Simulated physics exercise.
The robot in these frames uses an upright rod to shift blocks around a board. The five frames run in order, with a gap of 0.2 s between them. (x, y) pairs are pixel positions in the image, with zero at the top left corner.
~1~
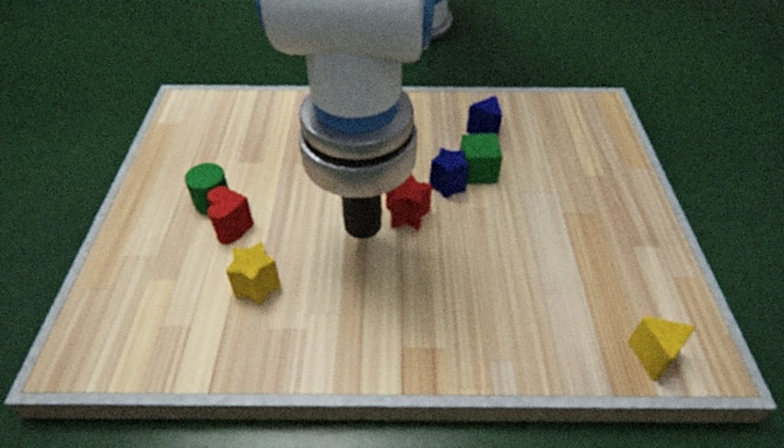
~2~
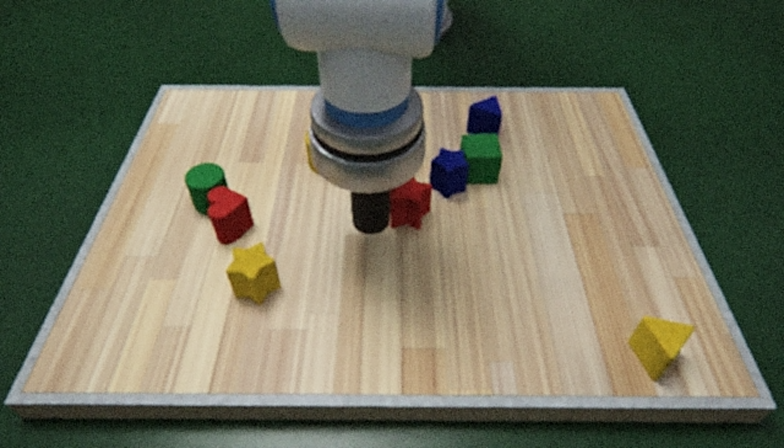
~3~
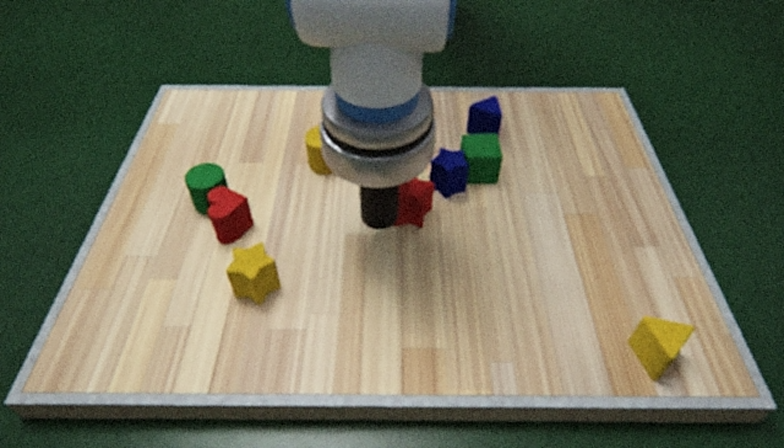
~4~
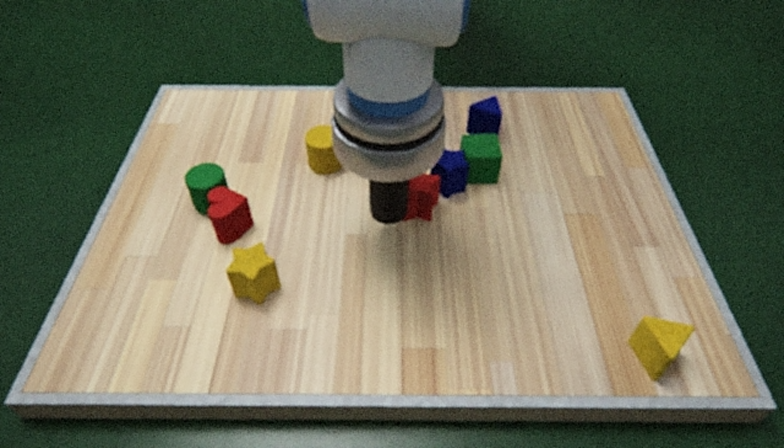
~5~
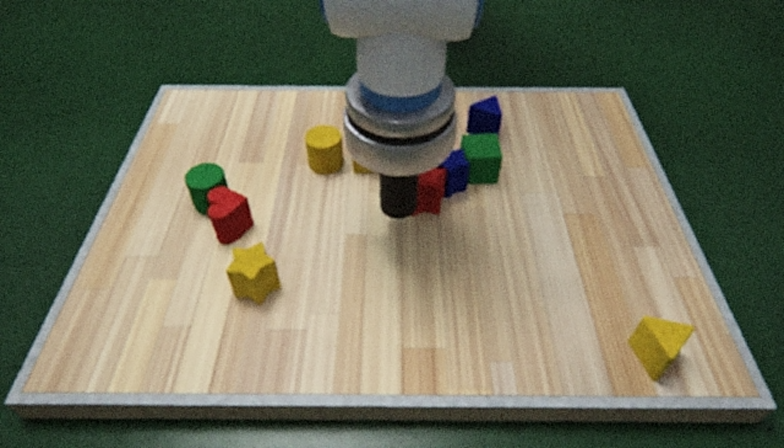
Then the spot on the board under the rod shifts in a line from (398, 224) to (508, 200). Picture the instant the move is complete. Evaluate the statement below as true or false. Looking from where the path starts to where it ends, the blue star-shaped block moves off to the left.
The statement is true.
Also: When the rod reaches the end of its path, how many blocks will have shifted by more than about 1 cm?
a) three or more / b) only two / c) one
I choose a.
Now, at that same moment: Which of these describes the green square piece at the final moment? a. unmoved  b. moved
My answer is option b.
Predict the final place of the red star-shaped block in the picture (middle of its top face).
The middle of its top is at (453, 162).
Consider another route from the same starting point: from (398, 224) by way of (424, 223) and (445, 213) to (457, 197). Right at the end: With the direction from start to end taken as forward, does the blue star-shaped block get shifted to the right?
It seems not.
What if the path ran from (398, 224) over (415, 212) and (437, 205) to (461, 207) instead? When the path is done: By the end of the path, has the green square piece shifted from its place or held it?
If the rod follows that path, the green square piece ends up shifted.
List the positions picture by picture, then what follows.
In the first picture, rod's lower end (363, 226); red star-shaped block (408, 188); blue star-shaped block (451, 158); green square piece (482, 145).
In the second picture, rod (371, 221); blocks still.
In the third picture, rod (380, 217); red star-shaped block (411, 186).
In the fourth picture, rod (389, 212); red star-shaped block (418, 181).
In the fifth picture, rod (398, 207); red star-shaped block (425, 175); blue star-shaped block (451, 158); green square piece (482, 145).
On the path given first. One third of the way, rod (438, 197); red star-shaped block (443, 164), turned 50° anticlockwise; blue star-shaped block (459, 145); green square piece (492, 137).
Two thirds of the way, rod (476, 190); red star-shaped block (453, 162), turned 100° anticlockwise; blue star-shaped block (458, 141), turned 15° clockwise; green square piece (492, 137).
At the end, rod (512, 182); red star-shaped block (453, 162), turned 100° anticlockwise; blue star-shaped block (458, 141), turned 15° clockwise; green square piece (492, 137).
